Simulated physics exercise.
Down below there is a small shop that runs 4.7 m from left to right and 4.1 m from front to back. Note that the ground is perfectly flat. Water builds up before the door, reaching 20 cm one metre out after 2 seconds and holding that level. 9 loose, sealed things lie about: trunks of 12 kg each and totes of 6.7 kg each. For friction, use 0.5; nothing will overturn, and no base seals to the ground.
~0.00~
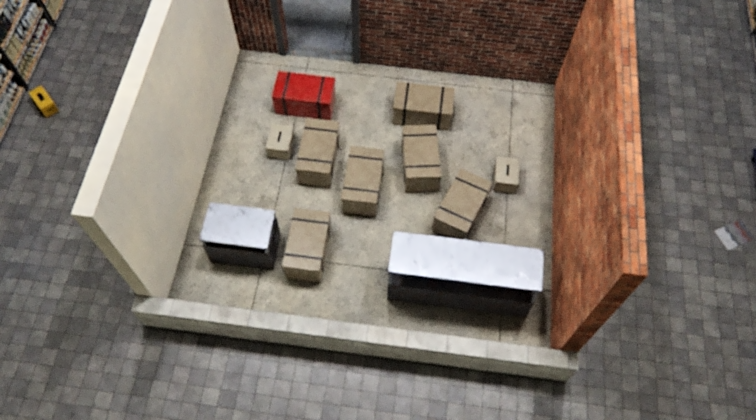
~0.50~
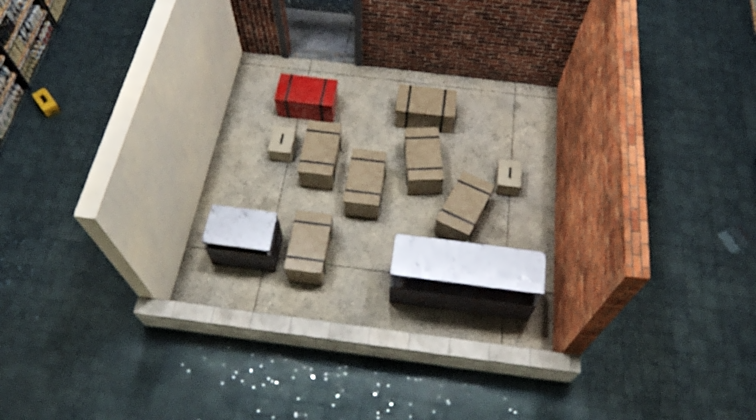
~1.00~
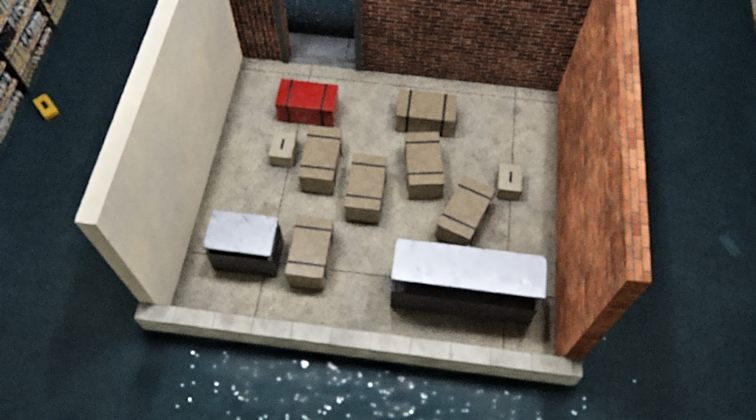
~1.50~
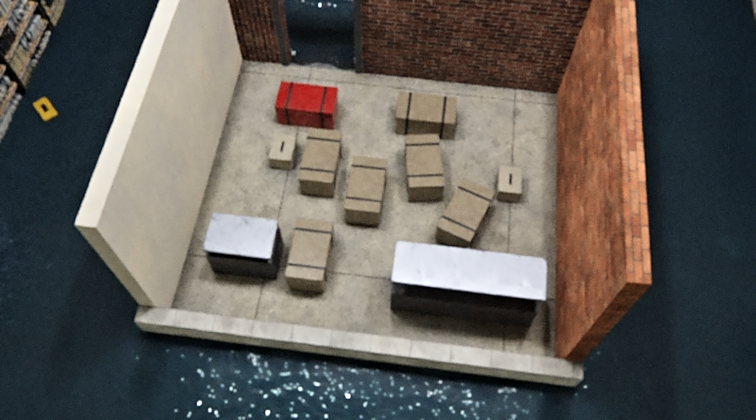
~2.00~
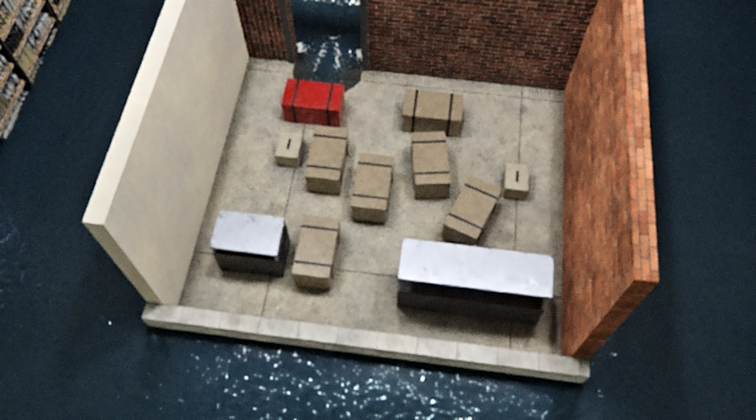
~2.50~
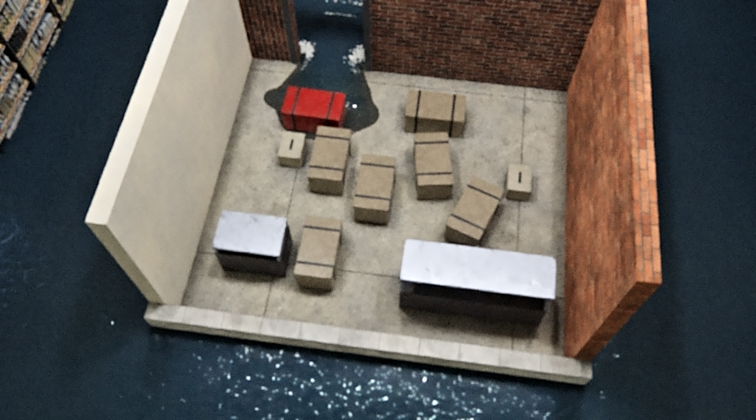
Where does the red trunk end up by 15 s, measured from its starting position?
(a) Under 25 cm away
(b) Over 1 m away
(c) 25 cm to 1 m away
Over 1 m away (b).
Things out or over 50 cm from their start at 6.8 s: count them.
I make it 5.
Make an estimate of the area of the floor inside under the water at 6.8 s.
Somewhere about 13 m2, give or take.
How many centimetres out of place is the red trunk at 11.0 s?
I'd put it at around 250 cm.
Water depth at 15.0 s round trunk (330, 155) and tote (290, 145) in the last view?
First about 10 cm, second about 11 cm.
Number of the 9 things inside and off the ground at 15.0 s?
I'd say 9 of them.
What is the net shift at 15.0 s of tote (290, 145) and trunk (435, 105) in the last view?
They've ended up 140 cm and 80 cm away, in that order.
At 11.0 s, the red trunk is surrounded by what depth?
Somewhere close to 10 cm.
After 3.5 s the red trunk is near (302, 125), 0.6 m from its start, afloat; 1 afloat.
After 6.8 s the red trunk is near (294, 199), 1.7 m from its start, afloat; 5 afloat.
After 11.0 s the red trunk is near (357, 241), 2.3 m from its start, afloat; 6 afloat.
After 15.0 s the red trunk is near (441, 231), 2.7 m from its start, afloat; 9 afloat.
